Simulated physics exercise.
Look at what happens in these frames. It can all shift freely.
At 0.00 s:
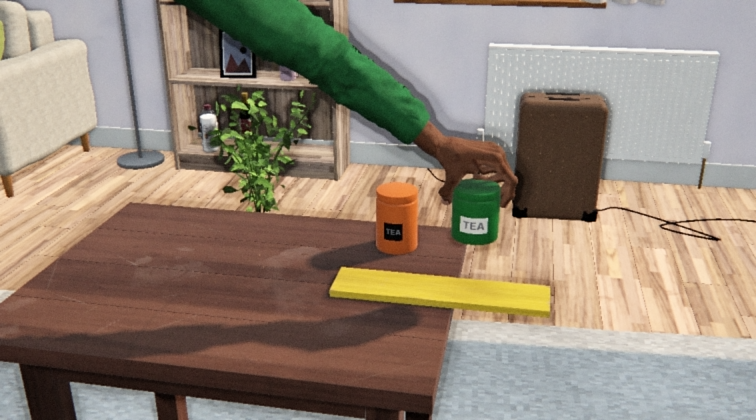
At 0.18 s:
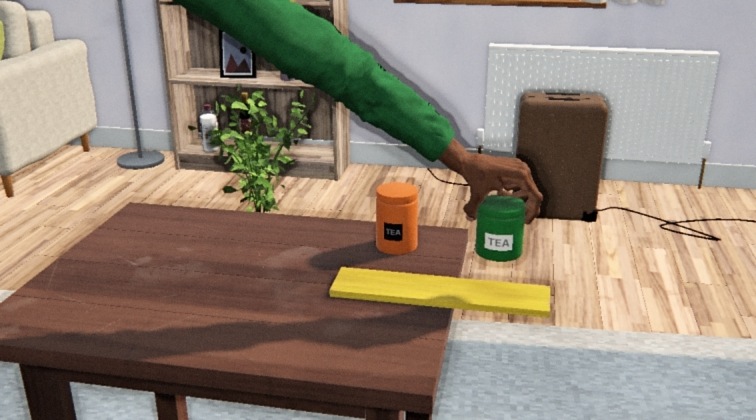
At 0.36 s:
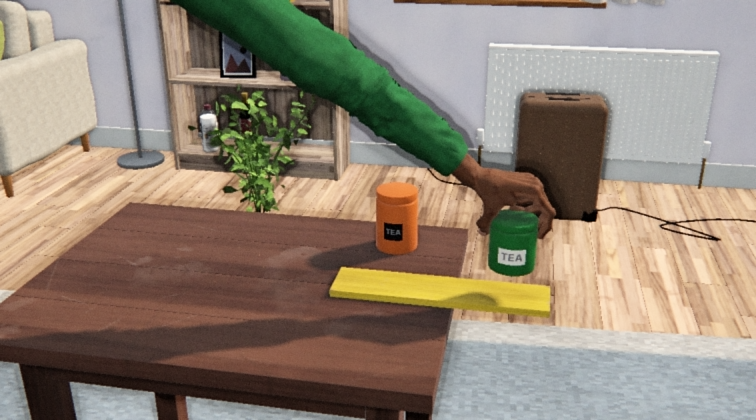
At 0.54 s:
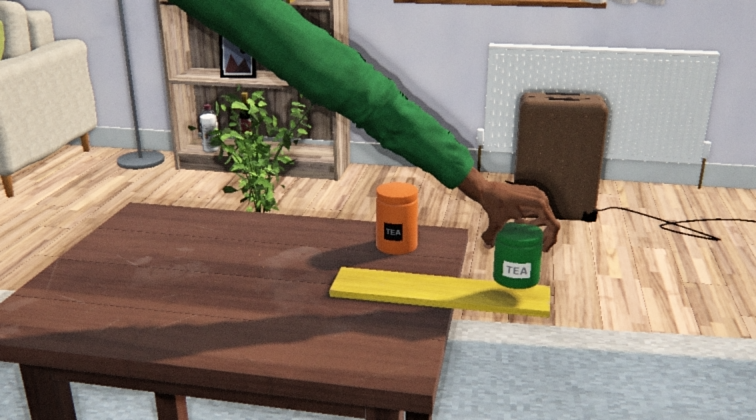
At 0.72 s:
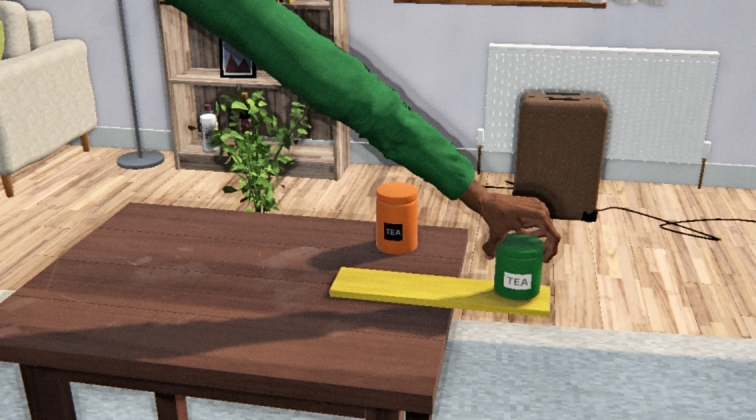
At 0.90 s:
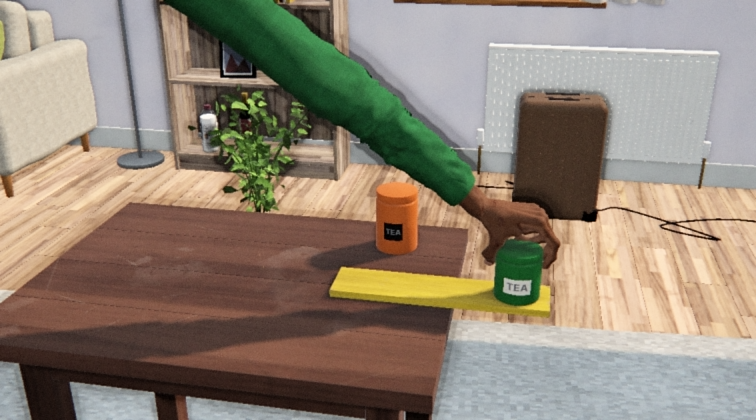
A hand lowers a green tea jar onto the overhanging right end of a yellow plank.
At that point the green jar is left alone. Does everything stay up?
No.
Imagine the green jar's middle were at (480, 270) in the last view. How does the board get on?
It topples.
Around 1.40 s, green jar and yellow board now down on the floor or falling.
Around 1.60 s, things are still on the move.
Finally (2.0 s), down on the floor or falling, green jar and yellow board; orange jar still in place. The board comes down.
